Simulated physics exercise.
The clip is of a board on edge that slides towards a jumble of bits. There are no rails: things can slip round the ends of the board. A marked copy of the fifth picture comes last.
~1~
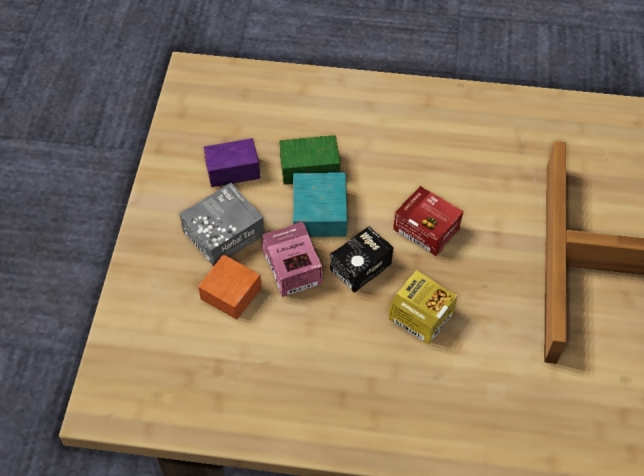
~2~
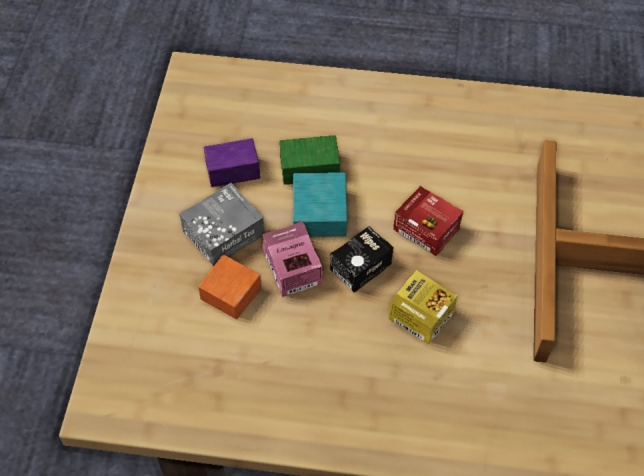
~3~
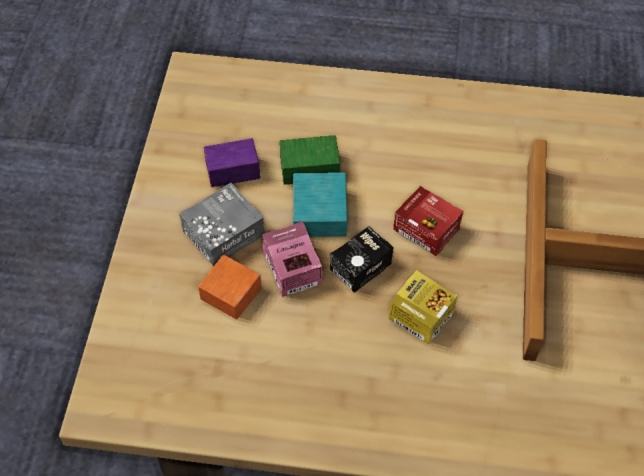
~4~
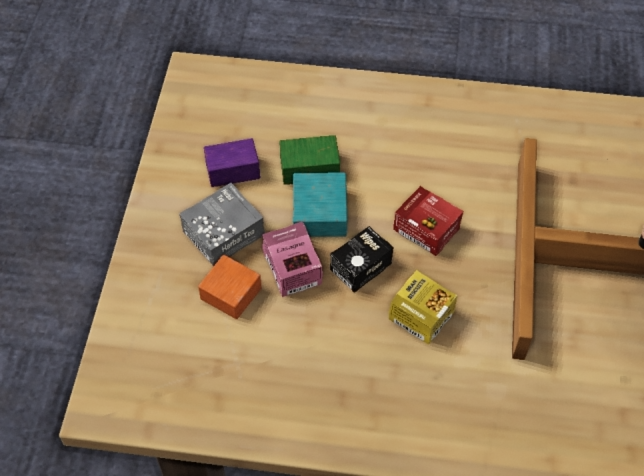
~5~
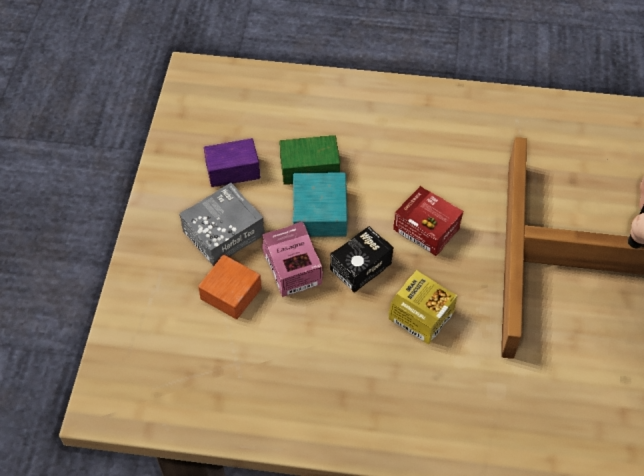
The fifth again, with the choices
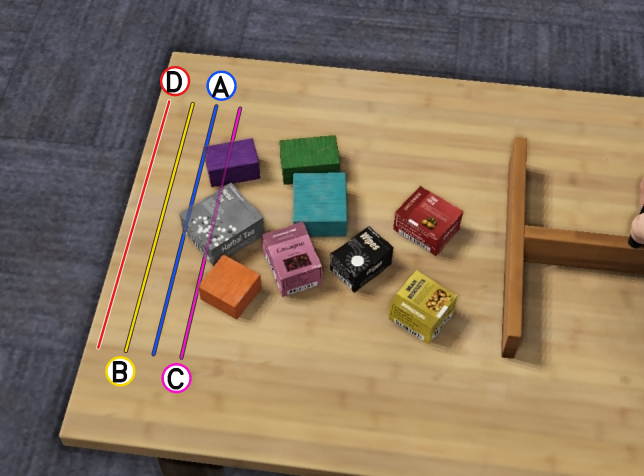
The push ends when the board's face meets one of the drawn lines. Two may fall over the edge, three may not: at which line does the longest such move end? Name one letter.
It can go as far as C.
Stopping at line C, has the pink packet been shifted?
By then, yes.
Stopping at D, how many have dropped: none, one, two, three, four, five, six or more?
Six or more.
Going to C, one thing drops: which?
The grey packet goes over.
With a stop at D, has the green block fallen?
By then, yes.
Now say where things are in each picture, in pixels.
In the first frame, grey packet (223, 224); black box (362, 259); yellow packet (423, 308).
In the second frame, board (550, 233); turquoise block (320, 205).
In the third frame, board (540, 232); red packet (428, 221).
In the fourth frame, board (528, 231); pink packet (292, 259).
In the fifth frame, board (518, 230); grey packet (223, 224); black box (362, 259); yellow packet (423, 308).
On the copy, A at (188, 220); B at (162, 217); C at (213, 223); D at (137, 214).
On C. First, board (407, 218); yellow packet (364, 312); black box (355, 264).
Then, board (298, 206); grey packet (153, 231); orange block (181, 297).
Finally, board (215, 197); grey packet over the edge; purple block (144, 148); one fallen.
By contrast, A drops five; B drops five; D drops nine.
